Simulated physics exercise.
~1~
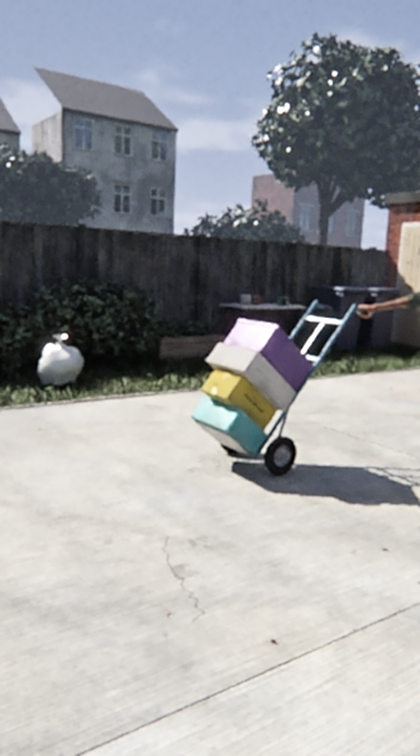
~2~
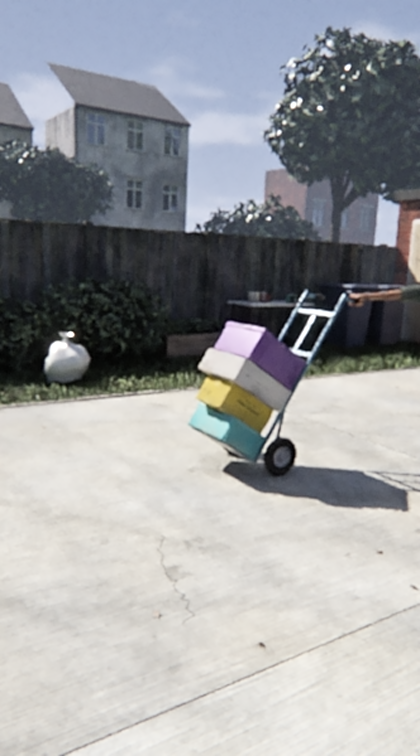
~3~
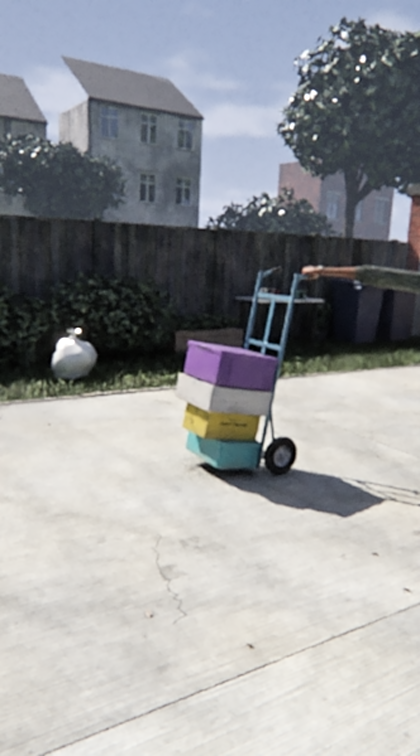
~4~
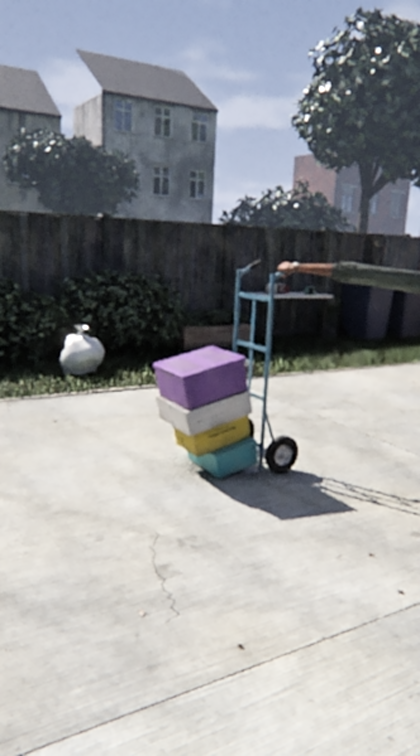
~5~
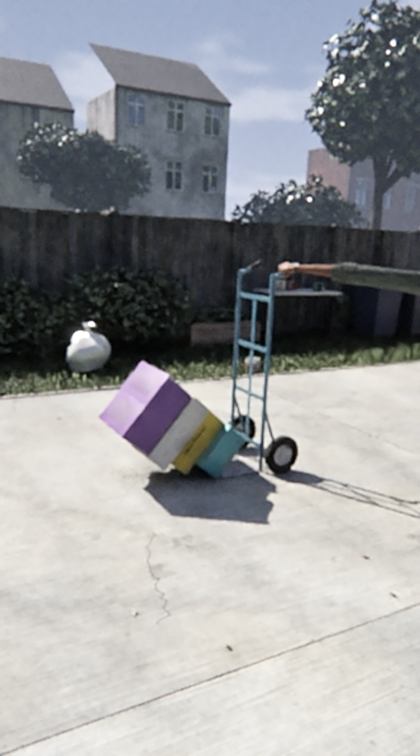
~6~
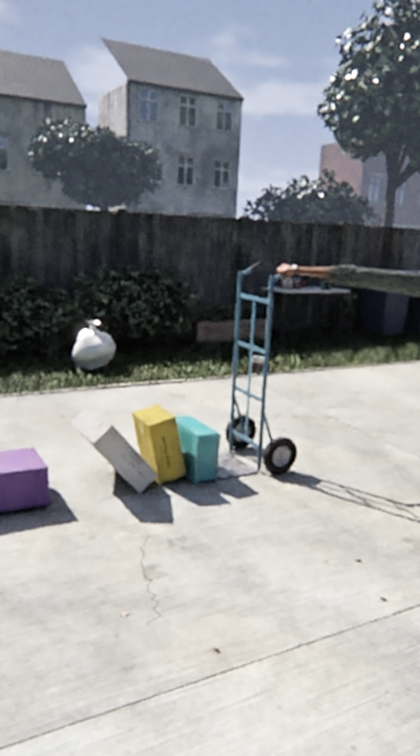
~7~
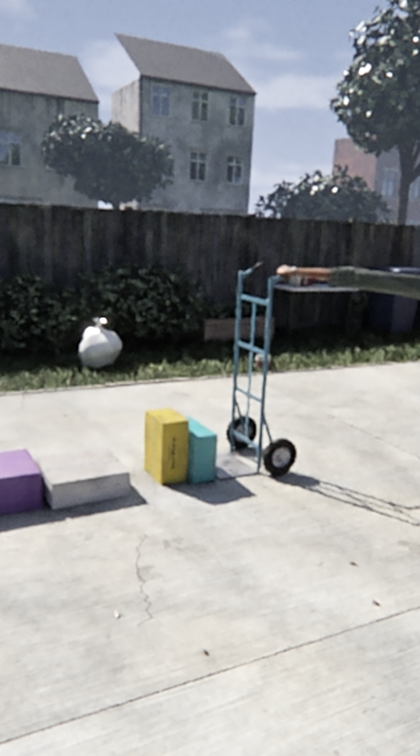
Four stacked boxes on a blue hand truck toppling left as an arm tips it upright, ending strewn across sunlit concrete.
